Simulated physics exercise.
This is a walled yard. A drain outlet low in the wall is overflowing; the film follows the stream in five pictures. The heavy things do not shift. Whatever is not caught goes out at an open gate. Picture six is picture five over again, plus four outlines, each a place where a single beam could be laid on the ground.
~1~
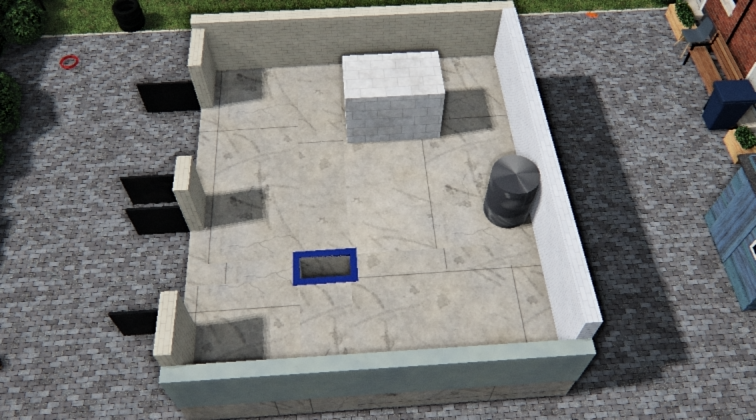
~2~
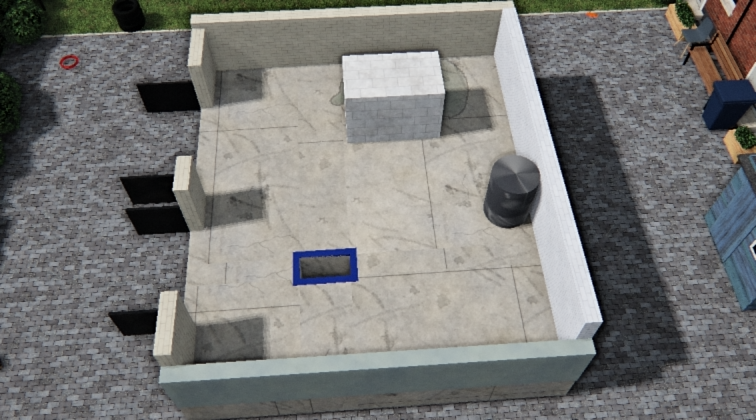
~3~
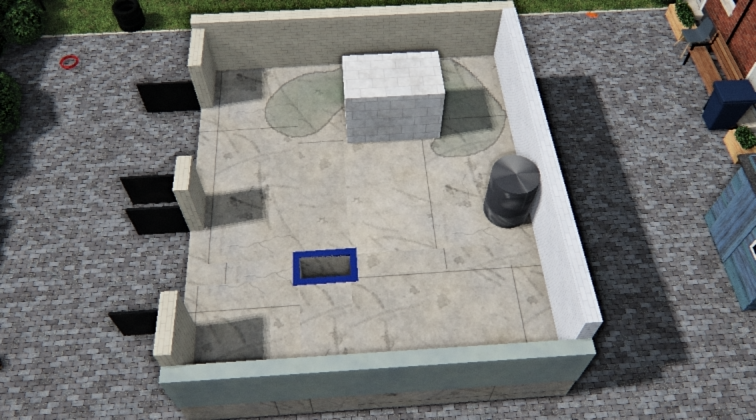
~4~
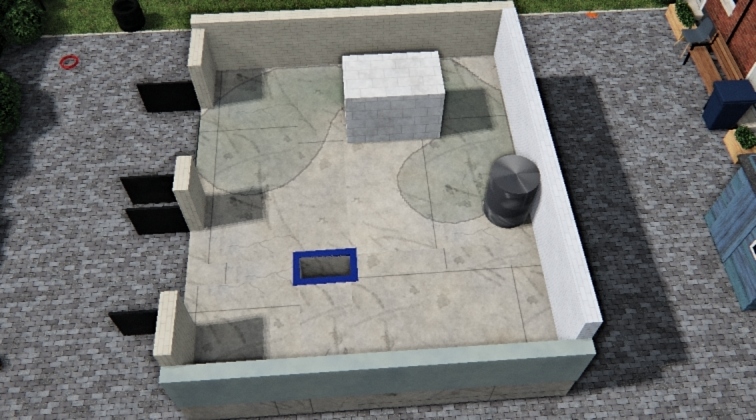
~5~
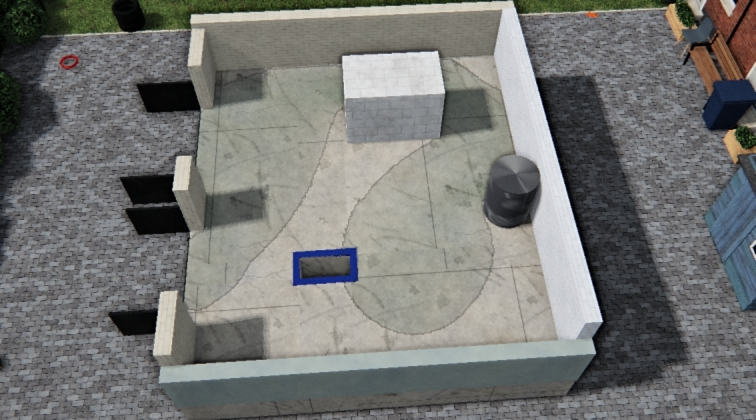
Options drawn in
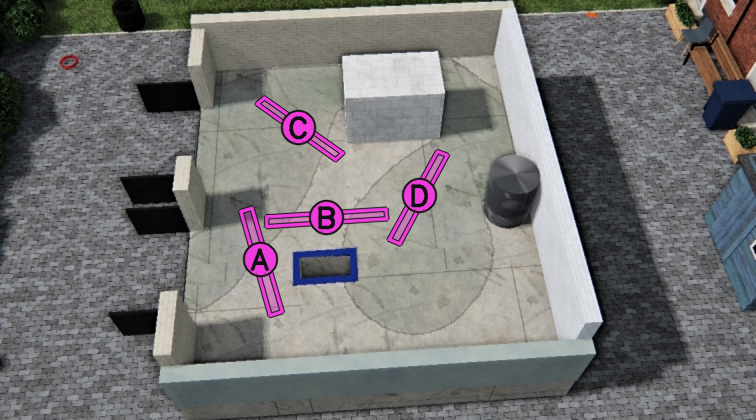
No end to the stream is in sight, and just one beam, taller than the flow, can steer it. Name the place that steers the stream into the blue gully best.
C.
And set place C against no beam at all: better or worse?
Better.
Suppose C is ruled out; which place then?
Place A.
On the marked copy, A from (246, 209) to (276, 313); B from (266, 221) to (386, 214); C from (260, 100) to (339, 156); D from (394, 241) to (442, 153).
With A, about 10 % of the stream goes into the blue gully, about 86 % out by the gates.
With B, about 6 % of the stream goes into the blue gully, about 89 % out by the gates.
With C, about 17 % of the stream goes into the blue gully, about 78 % out by the gates.
With D, about 5 % of the stream goes into the blue gully, about 91 % out by the gates.
